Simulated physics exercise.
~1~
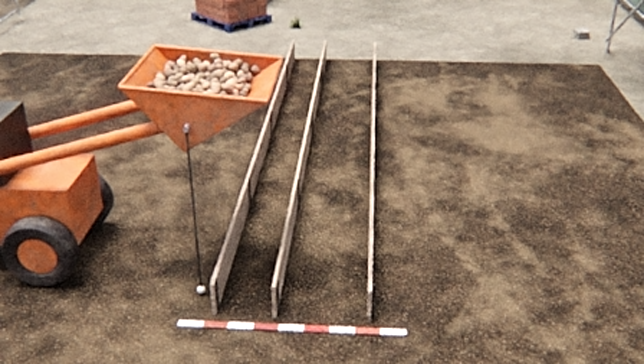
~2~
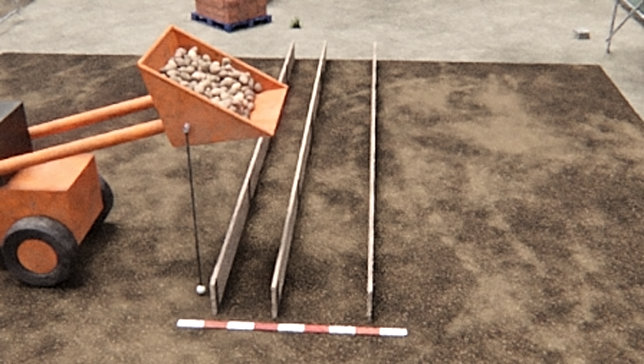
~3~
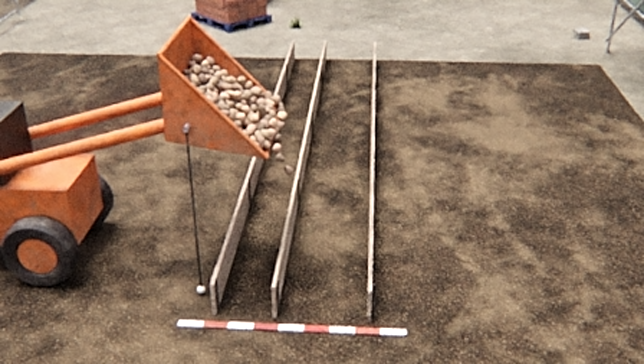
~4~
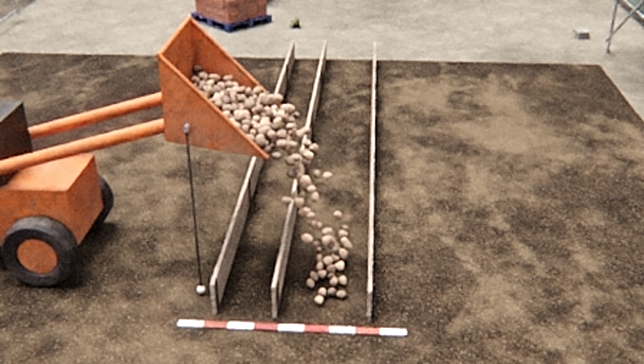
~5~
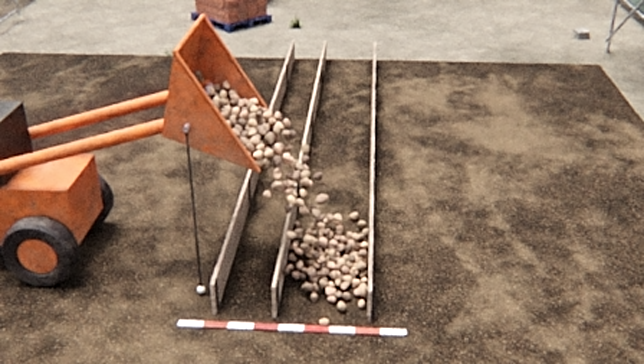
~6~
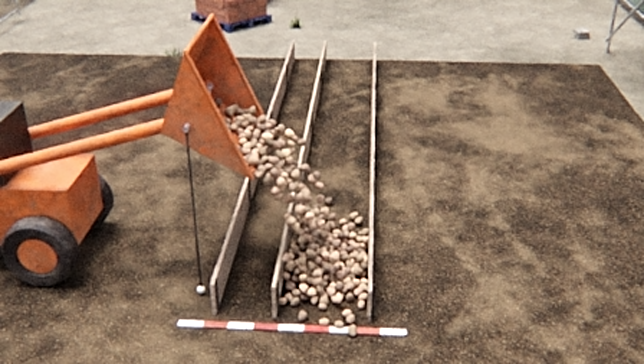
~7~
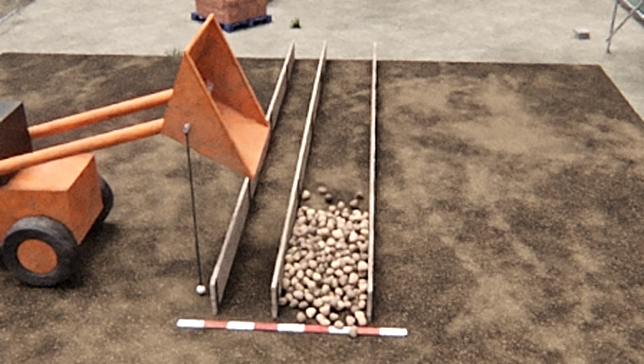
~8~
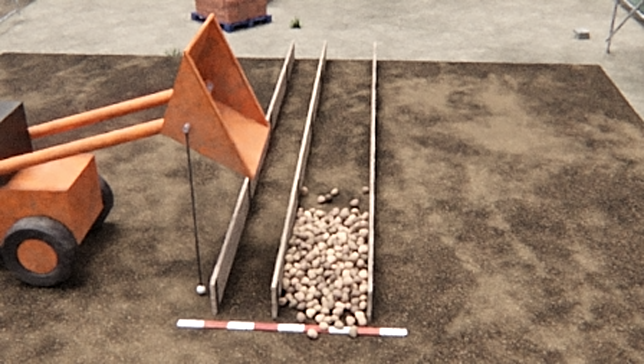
On a dirt yard, an orange loader tips its bucket in stages, pouring rounded stones that settle between the two right-hand planks.
